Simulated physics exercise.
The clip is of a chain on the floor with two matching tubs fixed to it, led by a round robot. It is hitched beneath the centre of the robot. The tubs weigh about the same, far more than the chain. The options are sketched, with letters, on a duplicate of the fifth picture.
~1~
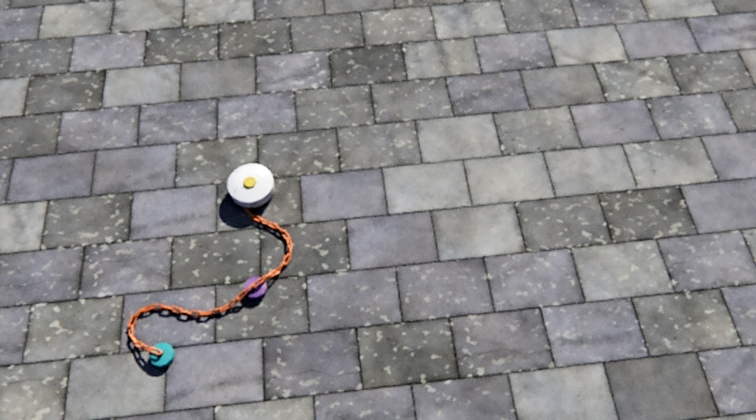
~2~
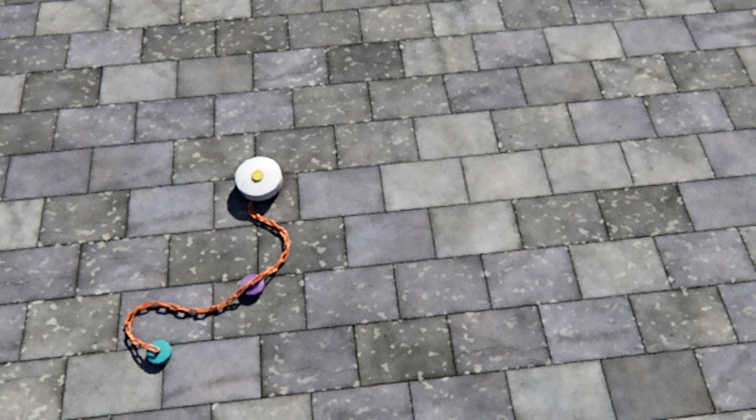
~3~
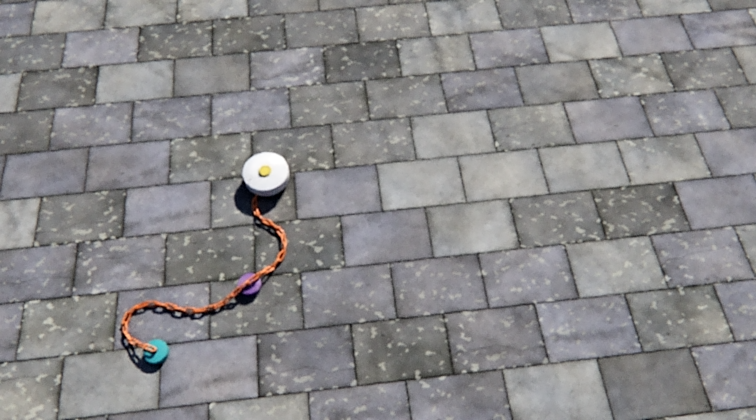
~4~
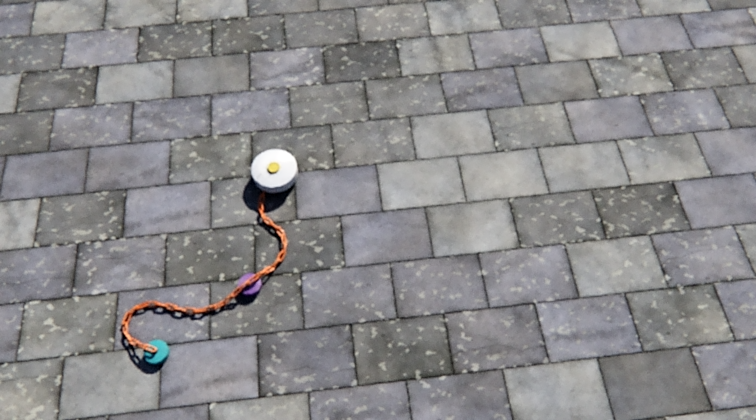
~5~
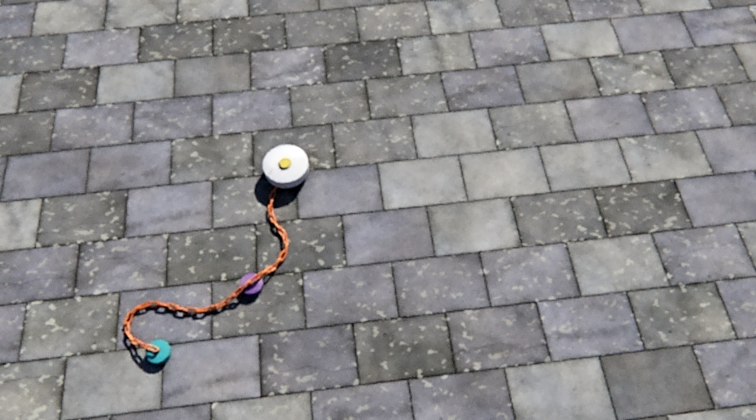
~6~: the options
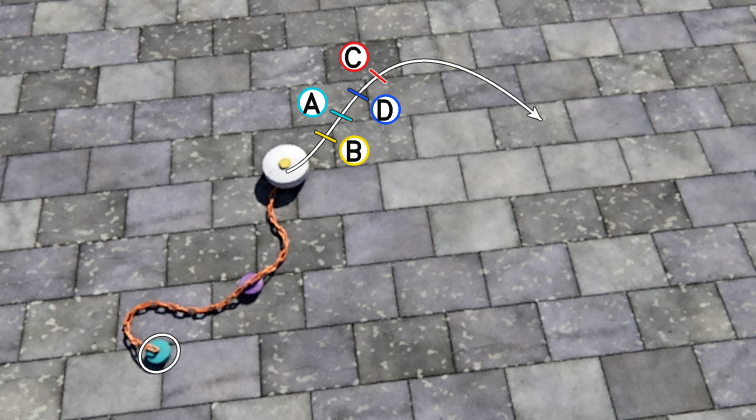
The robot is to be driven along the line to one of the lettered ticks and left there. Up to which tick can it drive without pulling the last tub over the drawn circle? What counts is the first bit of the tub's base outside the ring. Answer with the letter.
All is well up to A.
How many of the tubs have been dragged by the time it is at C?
Two.
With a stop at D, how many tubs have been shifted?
Two.
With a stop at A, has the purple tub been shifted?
Yes.
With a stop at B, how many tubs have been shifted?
One.
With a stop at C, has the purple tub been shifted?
By then, yes.
On the marked copy, A at (341, 116); B at (326, 137); C at (378, 76); D at (358, 94); the ring at (159, 353); the route from (287, 172) via (400, 65) to (541, 120).
Taking A. A third of the way, robot (310, 150); turquoise tub (158, 352); purple tub (254, 274).
Two thirds of the way, robot (328, 128); turquoise tub (158, 352); purple tub (263, 244).
When it is over, robot (341, 111); turquoise tub (158, 352); purple tub (273, 221); the ringed tub at the far end is still in its ring.
As for the rest, B is safe but short; C drags the last tub to (197, 305); D drags the last tub to (173, 335).
